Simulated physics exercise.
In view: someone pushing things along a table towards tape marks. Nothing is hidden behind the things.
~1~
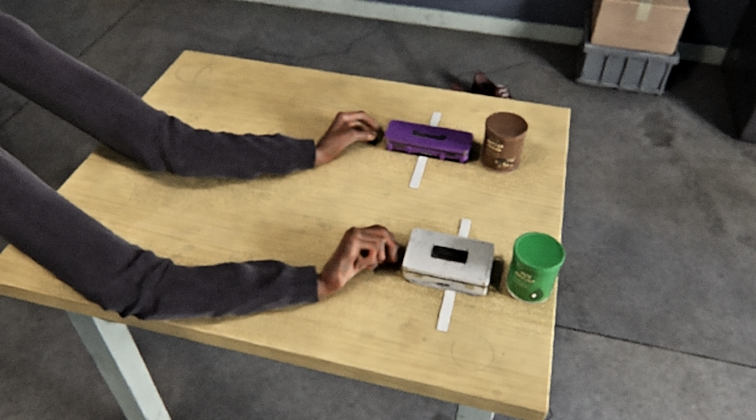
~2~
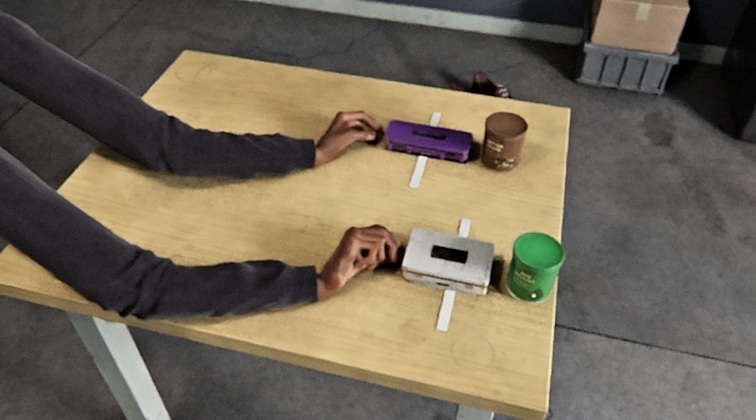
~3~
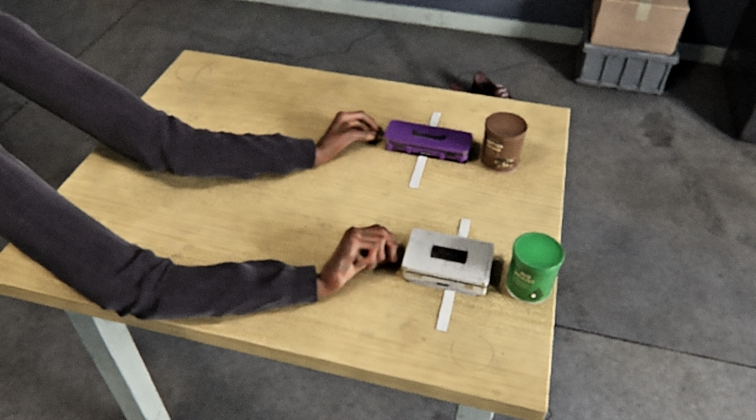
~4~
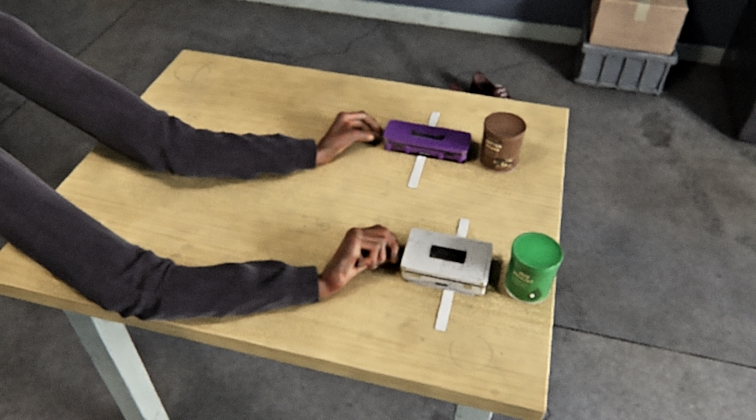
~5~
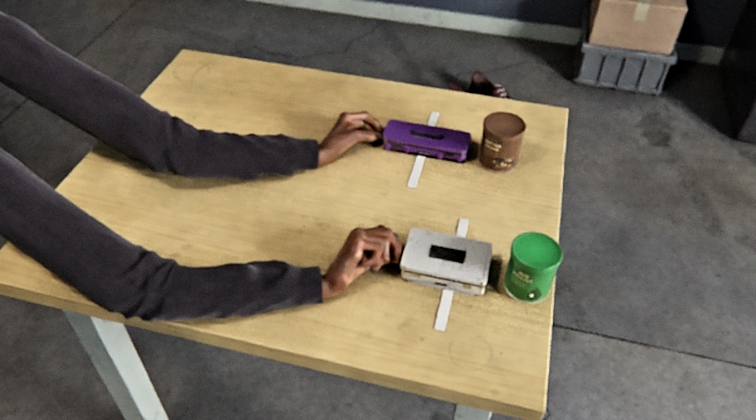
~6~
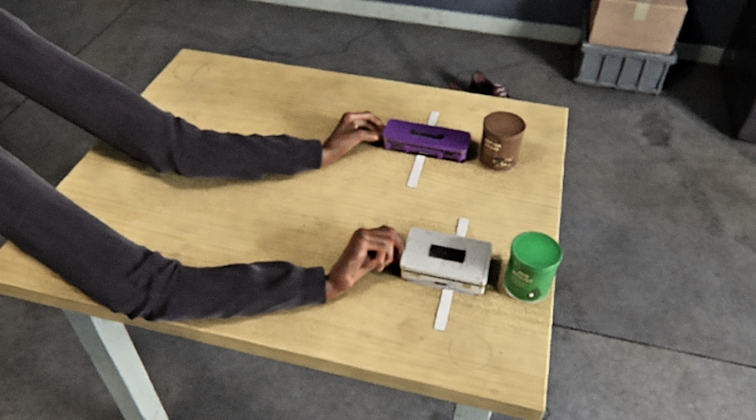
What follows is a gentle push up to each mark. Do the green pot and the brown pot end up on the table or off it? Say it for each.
Outcome: The green pot drops to the floor, the brown pot is still on the table.
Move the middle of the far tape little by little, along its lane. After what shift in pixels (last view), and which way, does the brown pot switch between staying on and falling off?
Roughly 28 pixels right.
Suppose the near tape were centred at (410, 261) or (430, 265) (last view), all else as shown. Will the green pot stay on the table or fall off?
In turn it remains on top; stays on the table.
Then, 0.92 s on from there, green pot turned 30° from its first pose near (583, 284); brown pot displaced about its own width near (538, 148).
Then, 1.34 s on from there, green pot at the bottom; brown pot displaced about its own width near (538, 148).
In the end, the green pot goes over the edge; the brown pot stays on the table, near (538, 148).
